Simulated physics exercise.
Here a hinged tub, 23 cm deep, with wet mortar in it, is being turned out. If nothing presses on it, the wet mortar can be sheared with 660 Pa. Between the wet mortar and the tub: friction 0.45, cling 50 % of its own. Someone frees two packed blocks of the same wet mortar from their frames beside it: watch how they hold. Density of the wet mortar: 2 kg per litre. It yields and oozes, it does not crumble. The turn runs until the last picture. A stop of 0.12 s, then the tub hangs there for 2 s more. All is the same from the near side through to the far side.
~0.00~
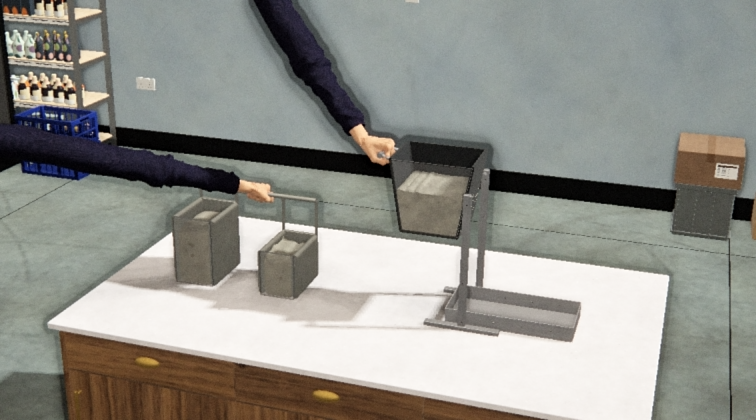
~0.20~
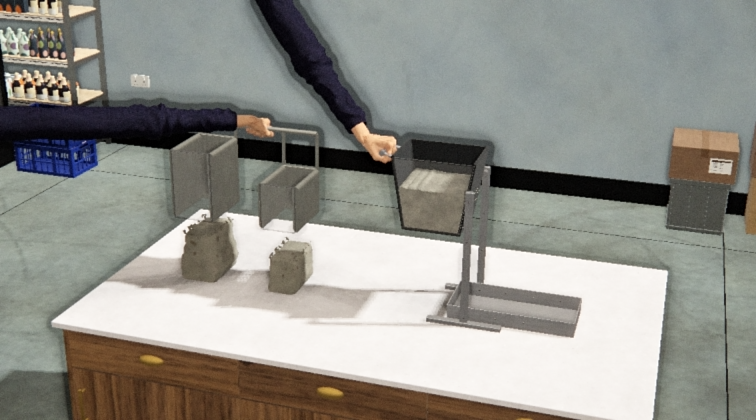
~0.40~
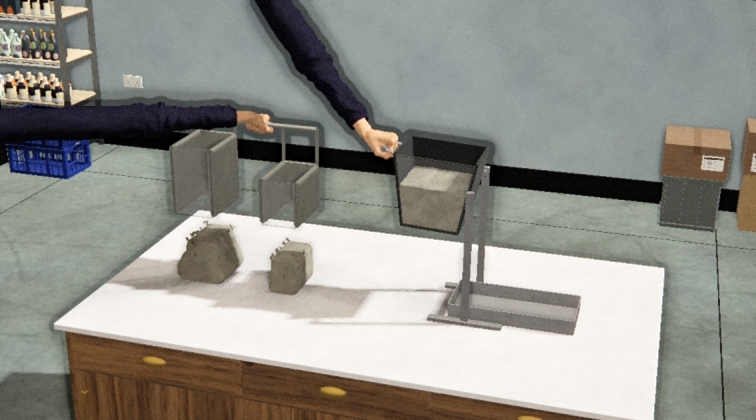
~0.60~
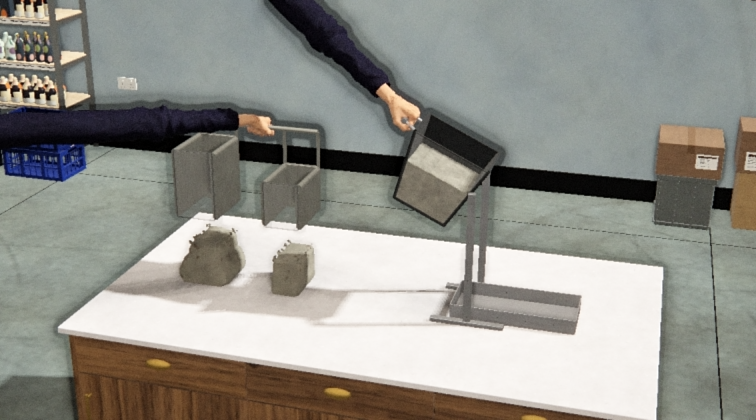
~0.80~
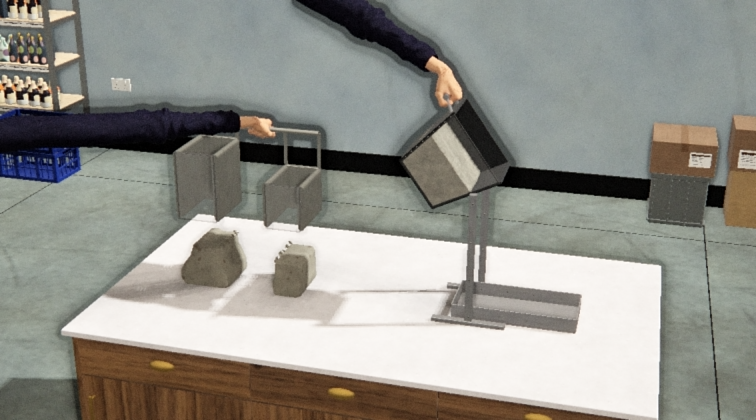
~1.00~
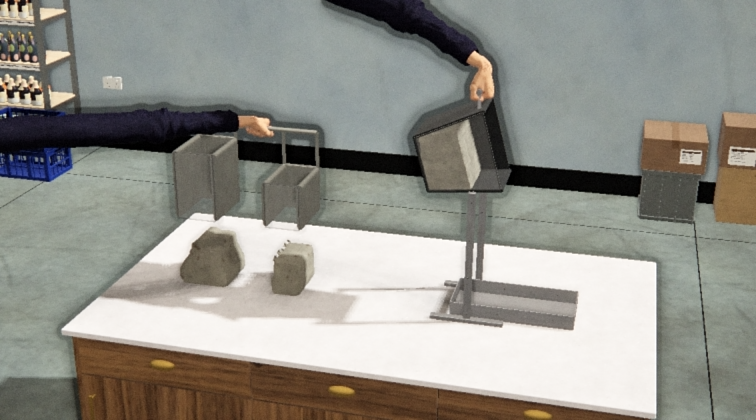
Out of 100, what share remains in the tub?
100 out of 100.
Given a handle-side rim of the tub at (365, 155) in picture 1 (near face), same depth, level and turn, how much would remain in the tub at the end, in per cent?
Then near 100 % stays in the tub.
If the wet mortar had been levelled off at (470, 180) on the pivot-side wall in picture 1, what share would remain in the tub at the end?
Around 100 per cent.
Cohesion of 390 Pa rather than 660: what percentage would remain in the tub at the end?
100 %.
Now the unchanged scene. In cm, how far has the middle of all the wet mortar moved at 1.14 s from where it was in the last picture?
1 cm.
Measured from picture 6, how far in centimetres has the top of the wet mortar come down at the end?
2 cm or so.
After 1.14 s, the tub is at 74 degrees and holds 100 %.
After 1.31 s, the tub is at 74 degrees and holds 100 %.
After 1.48 s, the tub is at 74 degrees and holds 100 %.
After 1.65 s, the tub is at 74 degrees and holds 100 %.
After 3.00 s, the tub is at 74 degrees and holds 100 %.
